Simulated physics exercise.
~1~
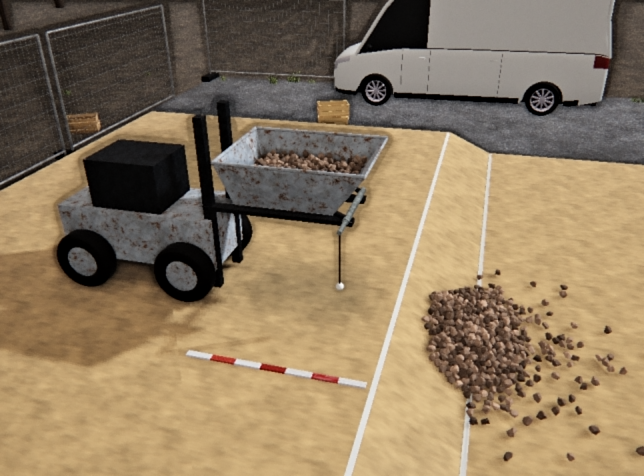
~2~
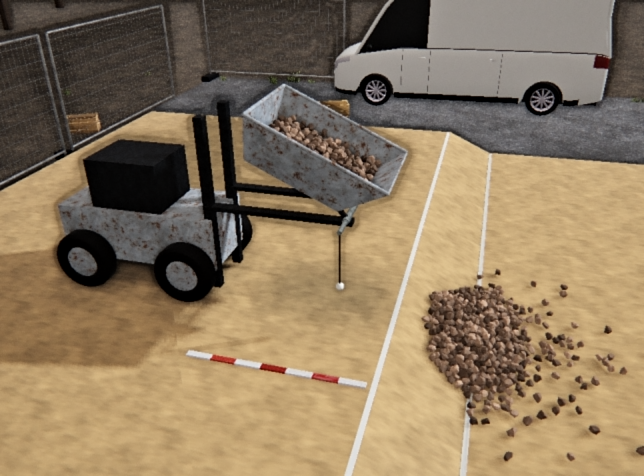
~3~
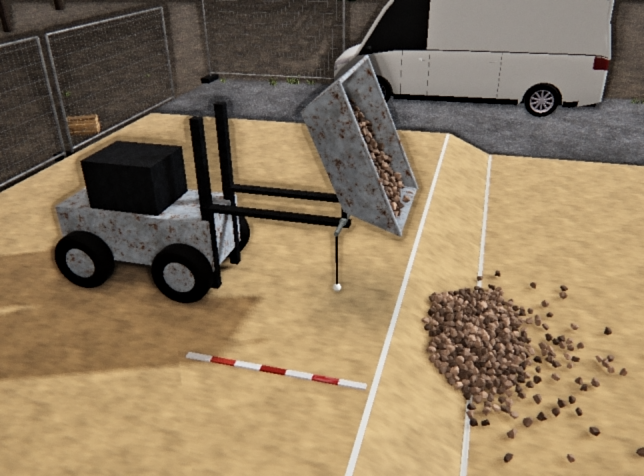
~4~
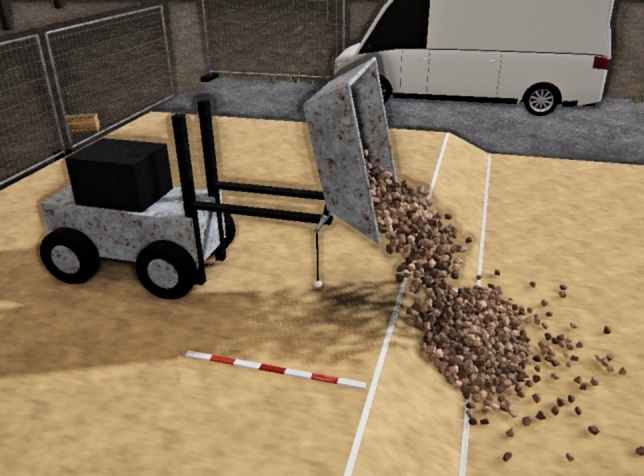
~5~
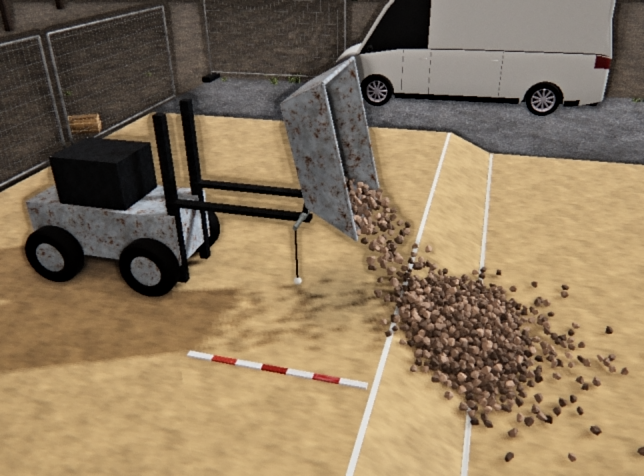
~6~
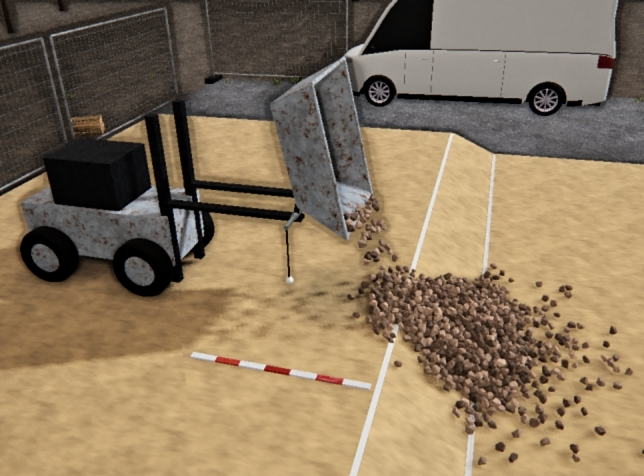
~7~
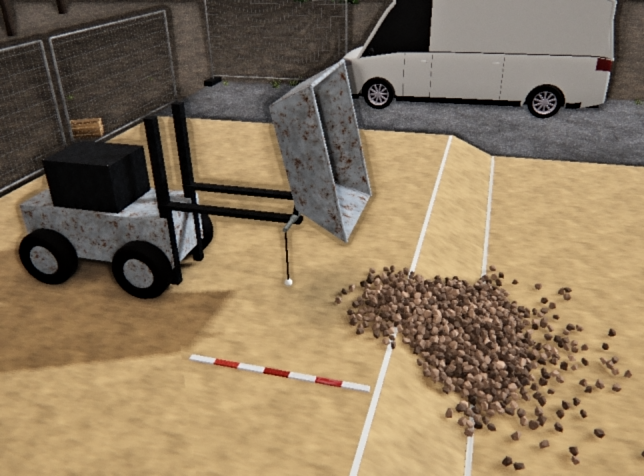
The clip opens on a small wheeled machine holding a speckled grey skip of brown stones above sandy ground, with a loose pile already lying to the right across two white lines and a white van parked behind. The skip tips steeply to the right, and the stones slide toward its lower edge. They then pour out onto the near side of the pile while the machine backs away to the left. The flow thins to a trickle as the machine comes to rest. Finally the skip hangs empty, still tilted, beside a broader heap spread across the lines.
